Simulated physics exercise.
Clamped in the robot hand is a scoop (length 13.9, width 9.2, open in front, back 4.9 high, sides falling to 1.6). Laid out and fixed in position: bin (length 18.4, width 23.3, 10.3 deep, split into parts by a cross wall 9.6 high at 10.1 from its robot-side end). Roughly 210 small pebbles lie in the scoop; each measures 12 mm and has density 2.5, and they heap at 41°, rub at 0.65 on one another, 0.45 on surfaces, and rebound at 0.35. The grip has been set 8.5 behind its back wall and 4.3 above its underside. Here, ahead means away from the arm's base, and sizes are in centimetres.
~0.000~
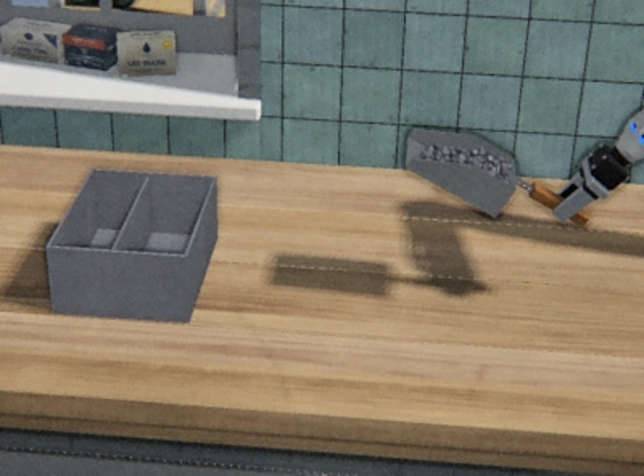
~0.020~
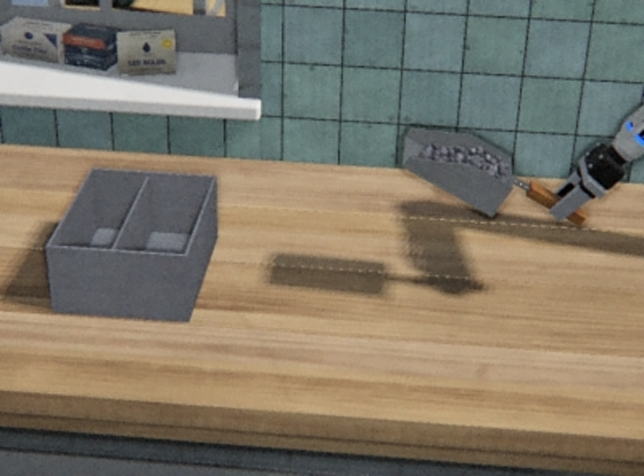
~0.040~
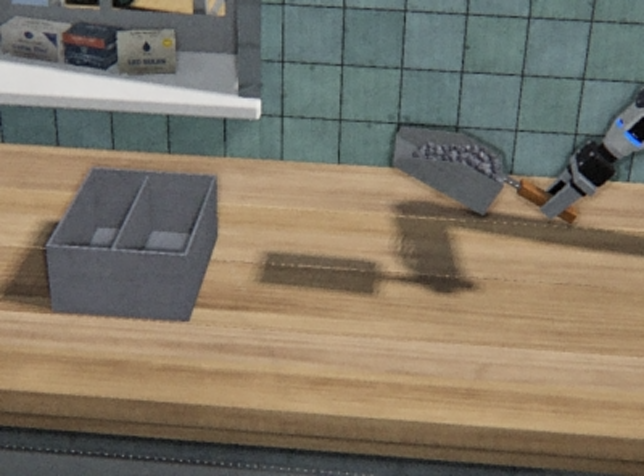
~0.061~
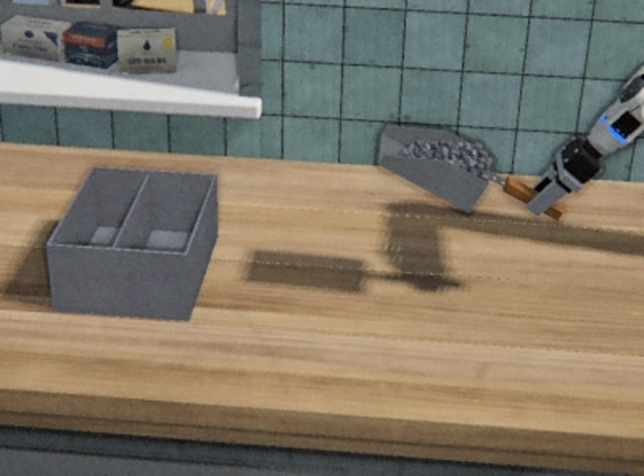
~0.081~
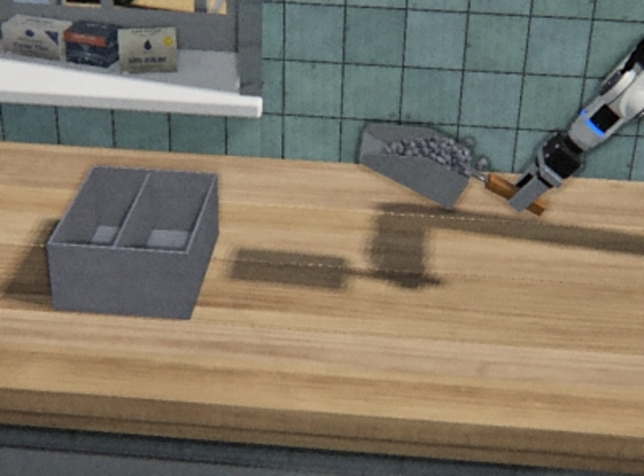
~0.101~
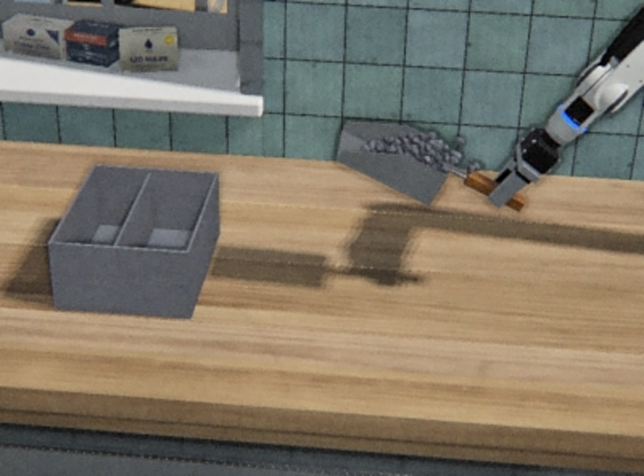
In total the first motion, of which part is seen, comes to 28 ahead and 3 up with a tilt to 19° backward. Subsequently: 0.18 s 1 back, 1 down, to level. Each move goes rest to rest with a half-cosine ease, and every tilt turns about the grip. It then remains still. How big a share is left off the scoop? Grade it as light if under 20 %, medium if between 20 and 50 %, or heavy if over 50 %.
Grade: Heavy, over 50 %.
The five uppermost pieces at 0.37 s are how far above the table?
I'd put it near 22 cm.
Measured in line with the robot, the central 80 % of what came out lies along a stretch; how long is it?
The stretch is around 20 cm.
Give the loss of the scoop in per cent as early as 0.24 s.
Share gone by then: Close to 10 %.
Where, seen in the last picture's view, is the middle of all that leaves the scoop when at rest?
It lands close to (154, 265).
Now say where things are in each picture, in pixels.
In the first frame, scoop floor at (460, 179), tilted 28° backward; upper third of the load around (457, 163), from x 425 to 510, top at y 145; 206 on the scoop.
In the second frame, scoop floor at (457, 179), tilted 28° backward; upper third of the load around (458, 162), from x 425 to 505, top at y 145.
In the third frame, scoop floor at (448, 177), tilted 27° backward; upper third of the load around (453, 161), from x 415 to 500, top at y 145.
In the fourth frame, scoop floor at (434, 175), tilted 27° backward; upper third of the load around (444, 160), from x 400 to 490, top at y 145.
In the fifth frame, scoop floor at (416, 172), tilted 26° backward; upper third of the load around (432, 155), from x 385 to 485, top at y 140; 204 on the scoop, 2 in flight or on a rim.
In the sixth frame, scoop floor at (394, 170), tilted 25° backward; upper third of the load around (415, 152), from x 360 to 475, top at y 135; 202 on the scoop, 4 in flight or on a rim.
By 0.24 s, tilted 19° backward, highest piece 24 above the table; 189 on the scoop, 1 on the table or floor, 16 in flight or on a rim.
By 0.37 s, tilted 6° backward, highest piece 23 above the table; 113 on the scoop, 13 on the table or floor, 80 in flight or on a rim.
By 0.64 s, level, highest piece 16 above the table; 85 in the robot-side part, 77 on the scoop, 25 in the far-side part, 19 on the table or floor.
By 1.69 s, level, highest piece 16 above the table; 86 in the robot-side part, 76 on the scoop, 25 in the far-side part, 19 on the table or floor.
Final count, 86 in the robot-side part, 76 on the scoop, 25 in the far-side part, 19 on the table or floor. That is 63 % off the scoop.
